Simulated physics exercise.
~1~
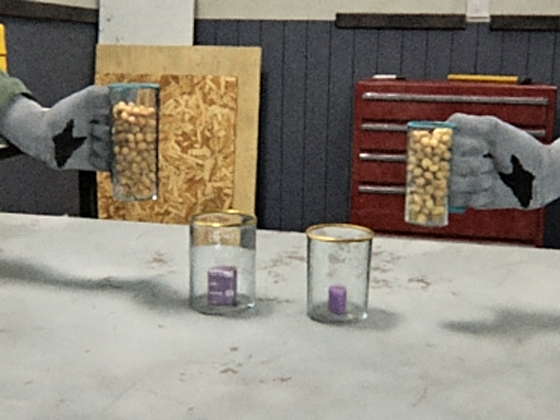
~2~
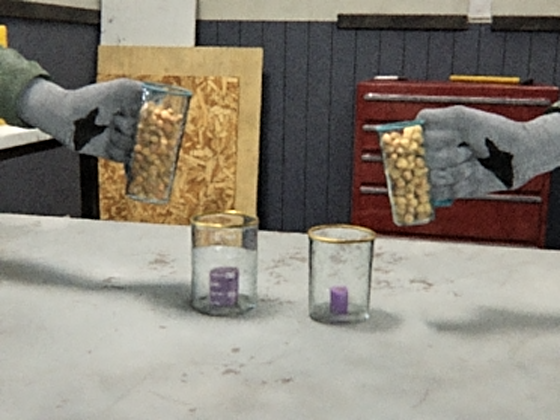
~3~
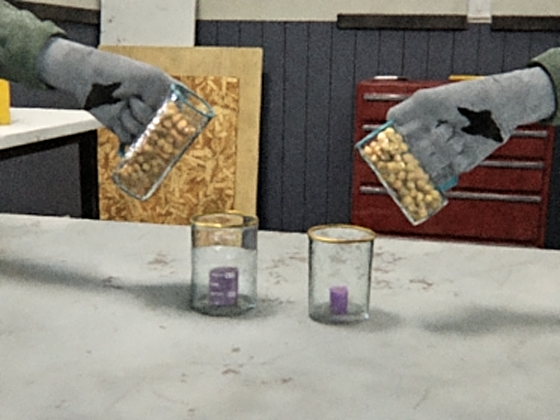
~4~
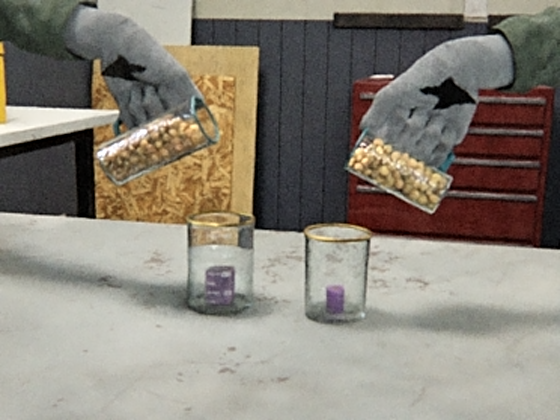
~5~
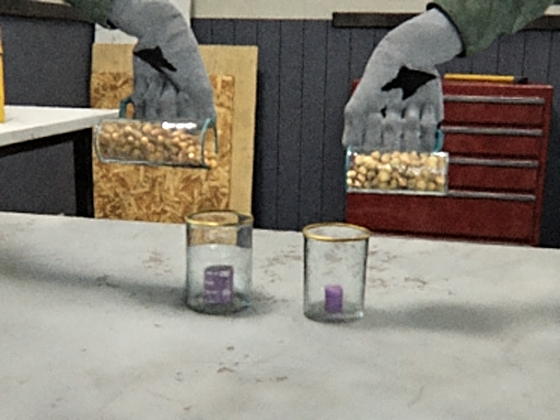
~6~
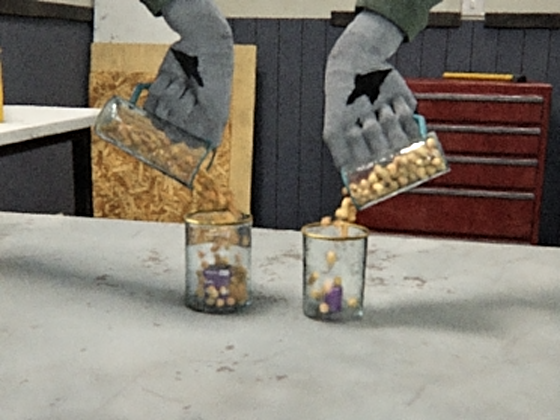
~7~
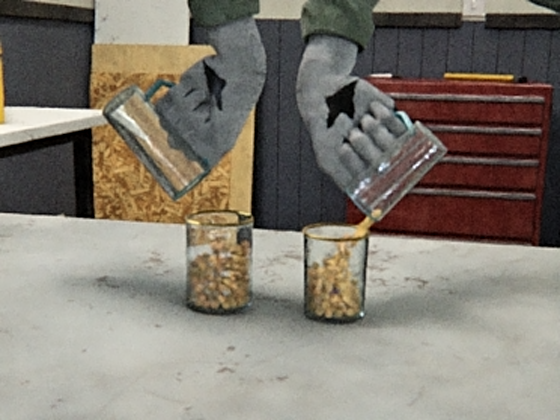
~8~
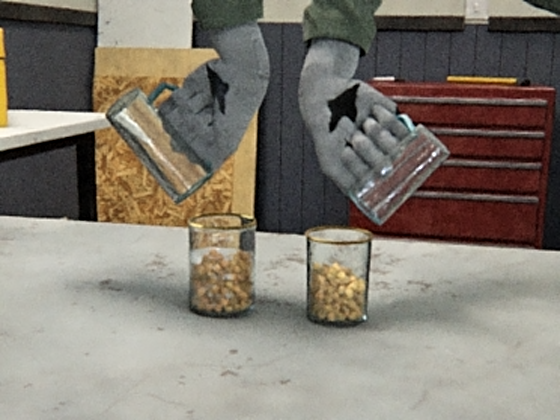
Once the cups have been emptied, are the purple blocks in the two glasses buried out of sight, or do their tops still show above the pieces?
Both purple blocks are buried out of sight, the left one and the right one alike, beneath the tan pieces poured into their glasses.
